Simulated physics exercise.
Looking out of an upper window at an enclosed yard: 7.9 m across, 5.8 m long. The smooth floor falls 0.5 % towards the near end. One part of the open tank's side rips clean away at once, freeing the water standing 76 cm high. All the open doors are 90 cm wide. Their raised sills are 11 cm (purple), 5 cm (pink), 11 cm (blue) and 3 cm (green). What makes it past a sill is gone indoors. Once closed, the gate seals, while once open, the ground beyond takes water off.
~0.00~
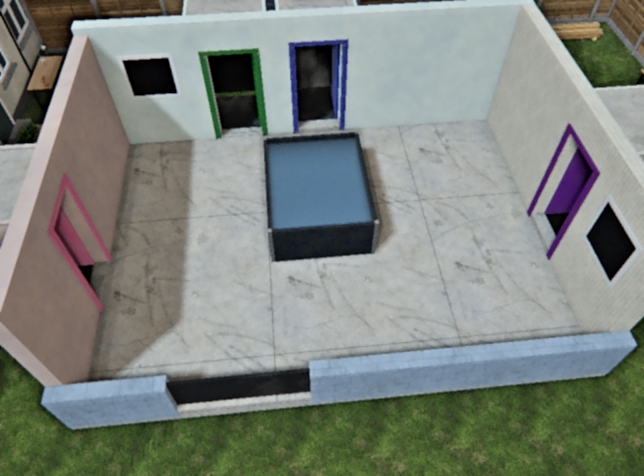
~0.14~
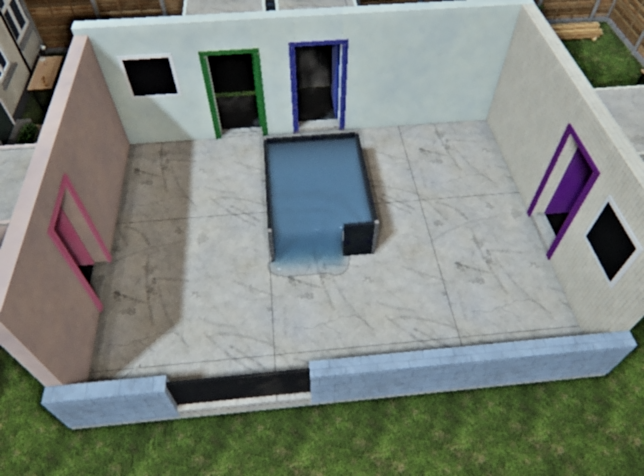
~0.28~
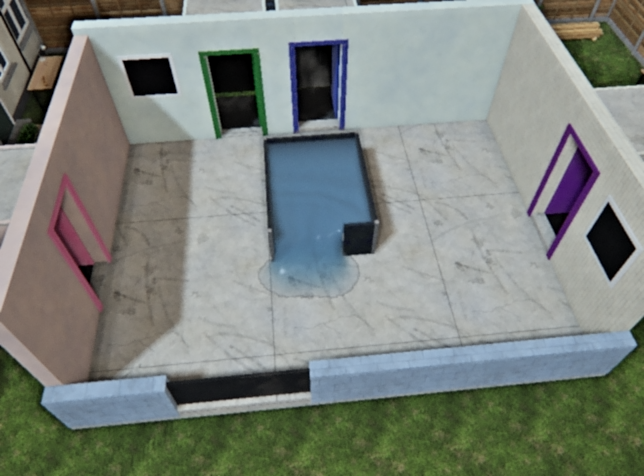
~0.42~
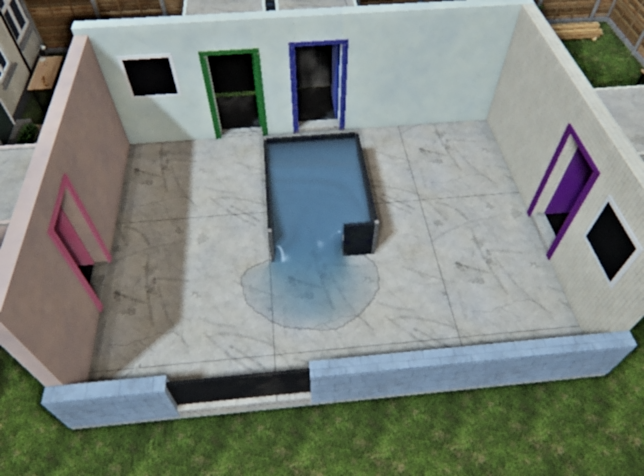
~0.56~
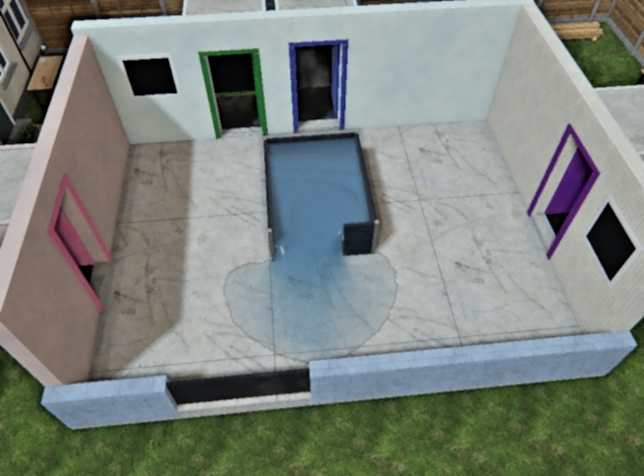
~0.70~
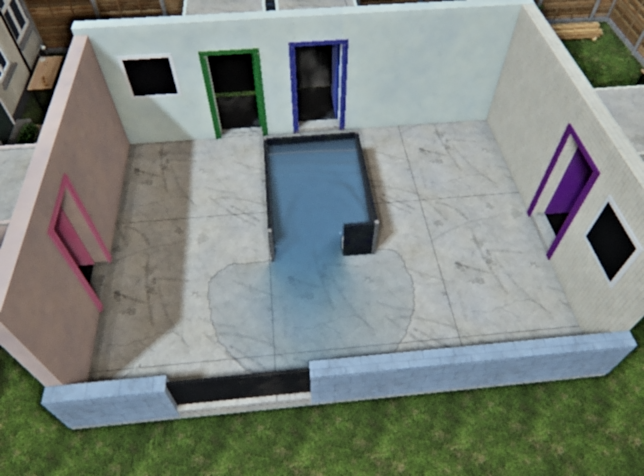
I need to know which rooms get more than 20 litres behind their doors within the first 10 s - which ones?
Here is each one: The purple door does not get more than 20 litres; the pink door gets more than 20 litres; the blue door does not get more than 20 litres; the green door gets more than 20 litres.
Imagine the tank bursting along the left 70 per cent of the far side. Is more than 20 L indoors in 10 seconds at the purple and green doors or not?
Purple short, green beyond.
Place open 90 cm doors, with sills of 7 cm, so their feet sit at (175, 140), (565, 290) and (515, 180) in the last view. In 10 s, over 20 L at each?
In turn: Beyond it, beyond it, short of it.
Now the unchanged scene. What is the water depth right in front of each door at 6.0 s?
Depths in centimetres - purple: 8, pink: 9, blue: 1, green: 7.
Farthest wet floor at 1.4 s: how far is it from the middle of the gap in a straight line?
I'd put it close to 3.6 m.
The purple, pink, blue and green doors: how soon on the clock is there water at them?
Purple: 3.0 s; pink: 2.4 s; blue: 6.0 s; green: 5.0 s.
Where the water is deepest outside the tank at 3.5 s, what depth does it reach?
Some 31 cm deep.
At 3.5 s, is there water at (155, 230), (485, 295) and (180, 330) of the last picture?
First spot submerged, second submerged, third submerged.
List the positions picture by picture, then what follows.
The first frame shows the open tank at (317, 181) is whole and still, 76 cm deep.
In the second frame, the front is at (274, 268), 0.7 m from the gap at (308, 248); 0.3 m2 of floor is under water; 76 cm left at the back of the open tank.
In the third frame, the front is at (345, 288), 0.9 m from the gap at (308, 248); 1.0 m2 of floor is under water; 76 cm left at the back of the open tank.
In the fourth frame, the front is at (336, 323), 1.4 m from the gap at (309, 250); 2.3 m2 of floor is under water; 76 cm left at the back of the open tank.
In the fifth frame, water pours out at (309, 250) and has run 2.0 m, to (333, 358); typically 6 cm deep outside, 71 cm at the open tank's back.
In the sixth frame, water pours out at (309, 249) and has run 2.4 m, to a hidden place; typically 5 cm deep outside, 64 cm at the open tank's back.
After 1.4 s water covers 20 % of the floor and is deepest (42 cm) near (300, 372); purple door not reached, pink door not reached, blue door not reached, green door not reached.
After 2.2 s water covers 30 % of the floor and is deepest (52 cm) near (84, 404); purple door not reached, pink door not reached, blue door not reached, green door not reached.
After 3.5 s water covers 50 % of the floor and is deepest (31 cm) near (97, 403); purple door 10 cm at the sill, 0 L in, pink door 10 cm at the sill, 2 L in, blue door not reached, green door not reached.
After 6.0 s water covers 85 % of the floor and is deepest (18 cm) near (109, 402); purple door 8 cm at the sill, 0 L in, pink door 9 cm at the sill, 34 L in, blue door 1 cm at the sill, 0 L in, green door 7 cm at the sill, 7 L in.
After 10.0 s water covers 100 % of the floor and is deepest (14 cm) near (289, 138); purple door 5 cm at the sill, 0 L in, pink door 6 cm at the sill, 51 L in, blue door 13 cm at the sill, 4 L in, green door 8 cm at the sill, 48 L in.
